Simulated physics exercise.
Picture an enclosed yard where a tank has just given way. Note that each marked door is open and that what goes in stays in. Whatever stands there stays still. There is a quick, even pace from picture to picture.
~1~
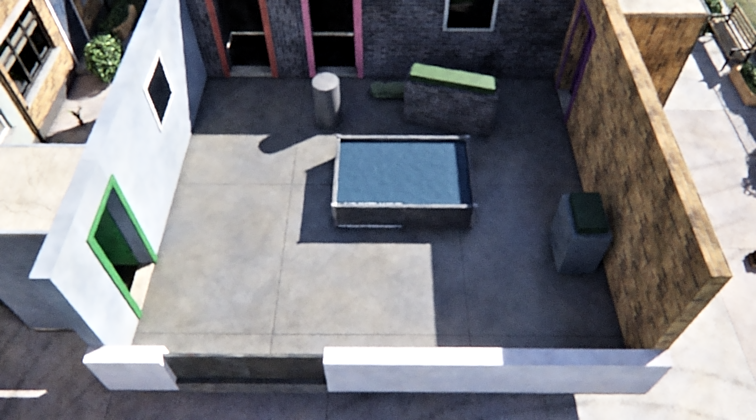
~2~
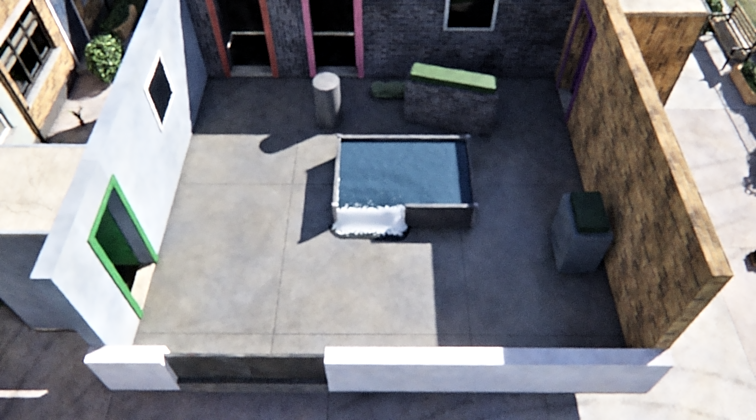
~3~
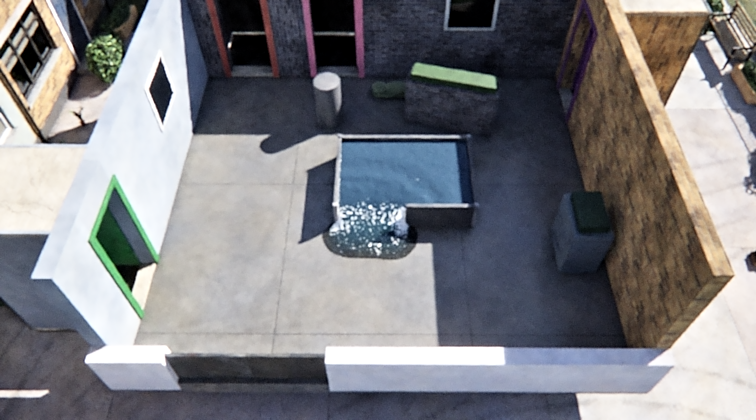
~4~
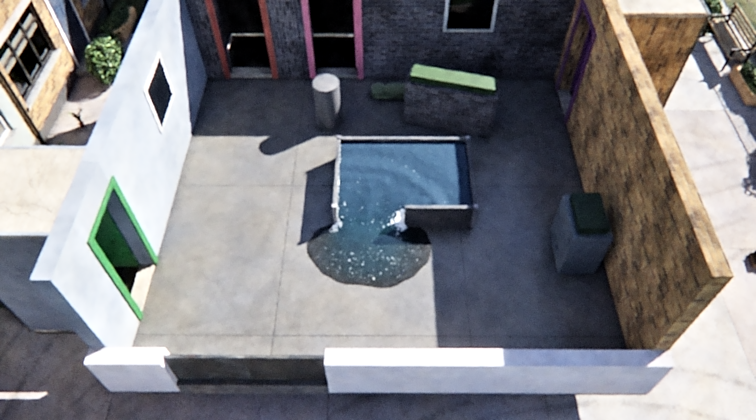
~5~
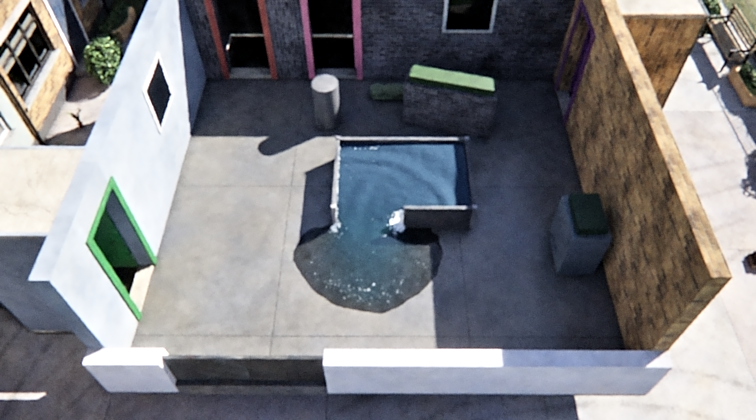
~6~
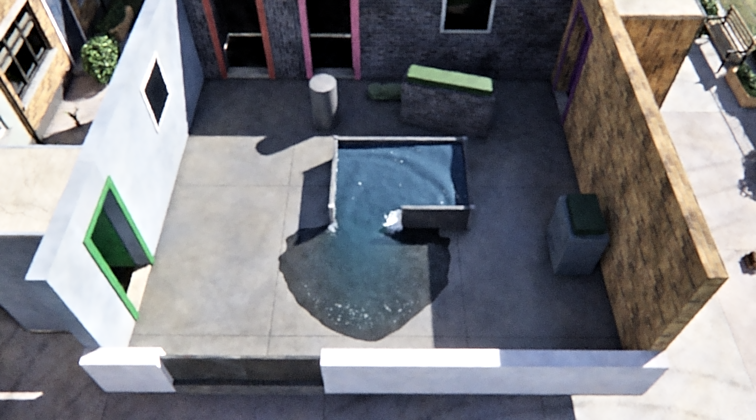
Water bursts from the front left side of a rectangular open tank in a walled yard, seen from high above. A green-framed doorway stands in the white left wall, a brown stone wall runs along the right, and a grey cylinder and green-topped blocks sit around the tank. White foam drops to the grey paving, then a dark, rounded pool spreads toward the low front wall as ripples cross the tank.
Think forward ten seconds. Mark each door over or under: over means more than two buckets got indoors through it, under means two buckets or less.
Red door - under, purple door - under, pink door - under, green door - over.
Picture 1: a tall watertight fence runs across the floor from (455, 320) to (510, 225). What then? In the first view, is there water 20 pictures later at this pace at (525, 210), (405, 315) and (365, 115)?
Log, spots one to three: Spared; swamped; spared.
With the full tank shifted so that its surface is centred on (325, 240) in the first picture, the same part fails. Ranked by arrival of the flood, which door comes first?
Answer: The green door.
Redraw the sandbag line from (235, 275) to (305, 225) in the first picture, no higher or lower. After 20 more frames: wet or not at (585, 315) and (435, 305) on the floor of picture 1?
In order, the first spot is inundated and the second is inundated.
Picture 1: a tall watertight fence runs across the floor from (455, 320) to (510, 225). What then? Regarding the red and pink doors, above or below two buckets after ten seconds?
Outcome - red door: Never reaches it; pink door: Never reaches it.
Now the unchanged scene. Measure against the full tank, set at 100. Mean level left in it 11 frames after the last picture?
Roughly 56 percent.
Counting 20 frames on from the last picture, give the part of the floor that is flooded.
Roughly 30 percent, I reckon.
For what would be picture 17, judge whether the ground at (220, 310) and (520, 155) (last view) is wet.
The first is inundated, the second spared.
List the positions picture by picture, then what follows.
Still water in the open tank at (403, 173), in the first frame.
Water pours out at (371, 218) and has run to (335, 229), in the second frame.
Water pours out at (372, 219) and has run to (402, 253), in the third frame.
The front is at (391, 282), out from the gap at (371, 220), in the fourth frame.
The front is at (386, 305), out from the gap at (370, 221), in the fifth frame.
Water pours out at (368, 220) and has run to (380, 333), in the sixth frame.
A moment on, water covers 15 % of the floor; the red door not reached, the purple door not reached, the pink door not reached, the green door not reached.
Next, water covers 20 % of the floor; the red door not reached, the purple door not reached, the pink door not reached, the green door not reached.
Then, water covers 30 % of the floor; the red door not reached, the purple door not reached, the pink door not reached, the green door under two buckets in.
Later, water covers 50 % of the floor; the red door not reached, the purple door not reached, the pink door not reached, the green door over two buckets in.
In the end, water covers 85 % of the floor; the red door wet at the sill, nothing in, the purple door wet at the sill, nothing in, the pink door wet at the sill, nothing in, the green door far over two buckets in.
